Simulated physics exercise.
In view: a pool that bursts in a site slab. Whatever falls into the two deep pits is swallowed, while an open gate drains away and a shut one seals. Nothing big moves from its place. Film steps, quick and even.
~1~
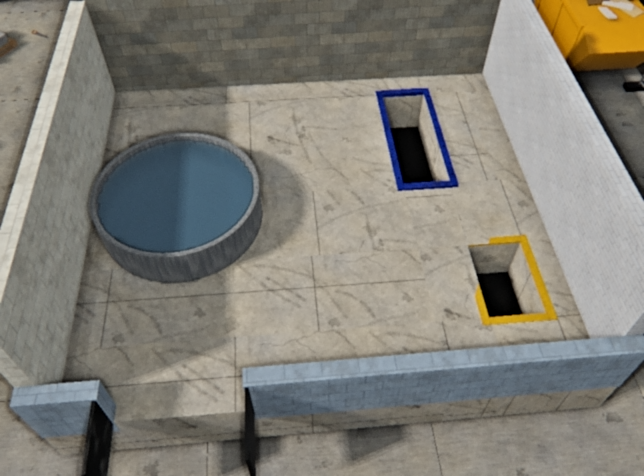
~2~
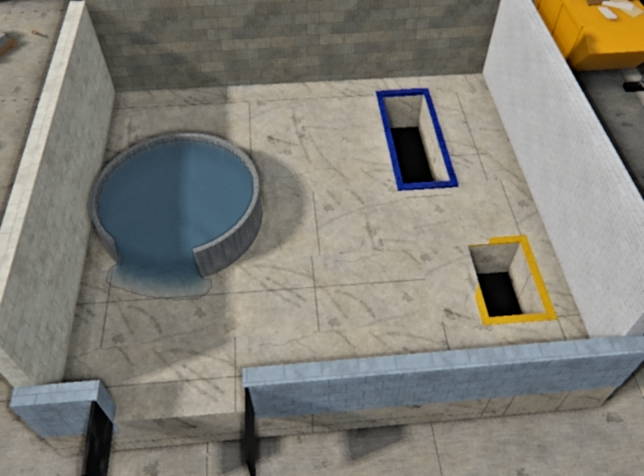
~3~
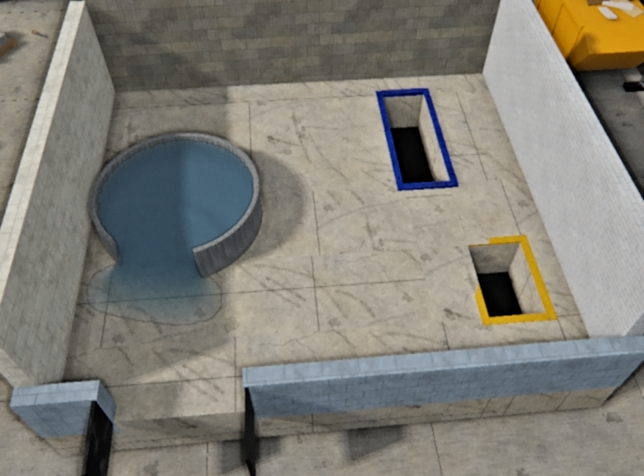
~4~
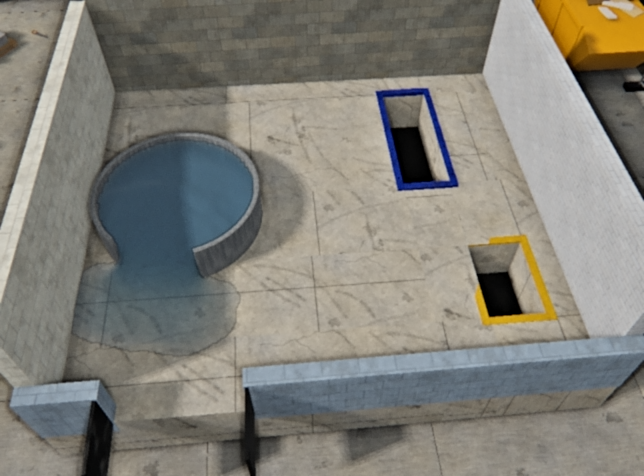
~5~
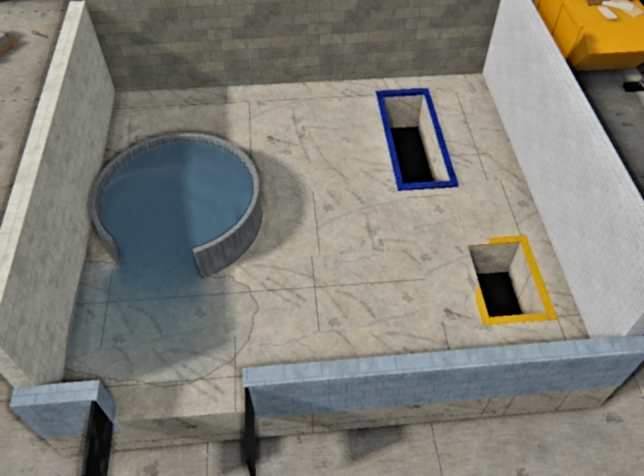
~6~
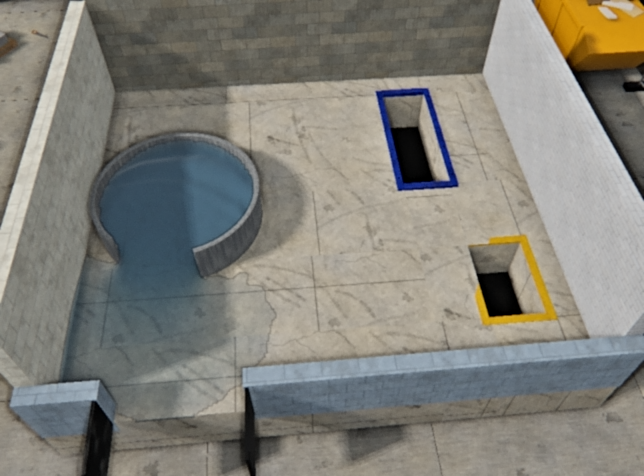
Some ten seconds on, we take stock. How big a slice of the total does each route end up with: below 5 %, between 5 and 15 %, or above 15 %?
Final slices - gate: Above 15 %, blue pit: Below 5 %, yellow pit: Between 5 and 15 %.
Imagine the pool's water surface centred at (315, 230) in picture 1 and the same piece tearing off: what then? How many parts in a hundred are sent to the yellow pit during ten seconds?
Yellow: 20 %.
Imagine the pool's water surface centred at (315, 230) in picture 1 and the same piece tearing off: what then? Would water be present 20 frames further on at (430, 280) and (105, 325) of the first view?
Looking at the two spots in order, the first is waterlogged and the second is waterlogged.
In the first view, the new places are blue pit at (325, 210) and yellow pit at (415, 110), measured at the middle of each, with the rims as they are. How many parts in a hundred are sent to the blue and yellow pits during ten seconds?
The blue pit receives 0 per cent and the yellow pit 0 per cent.
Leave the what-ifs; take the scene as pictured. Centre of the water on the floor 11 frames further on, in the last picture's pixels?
It is around (167, 262).
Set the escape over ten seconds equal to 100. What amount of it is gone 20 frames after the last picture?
Working it through, I arrive at 45 per cent.
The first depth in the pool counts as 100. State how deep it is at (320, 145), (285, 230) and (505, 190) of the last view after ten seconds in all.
About 0, 0, 4 %.
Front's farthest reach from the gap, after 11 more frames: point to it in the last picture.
Look around (405, 380).
A moment on, water covers 15 % of the floor; the gate 4 %, the blue pit 0 %, the yellow pit 0 %.
Next, water covers 15 % of the floor; the gate 13 %, the blue pit 0 %, the yellow pit 0 %.
Then, water covers 25 % of the floor; the gate 27 %, the blue pit 0 %, the yellow pit 0 %.
Later, water covers 35 % of the floor; the gate 42 %, the blue pit 0 %, the yellow pit 2 %.
In the end, water covers 45 % of the floor; the gate 55 %, the blue pit 0 %, the yellow pit 7 %.
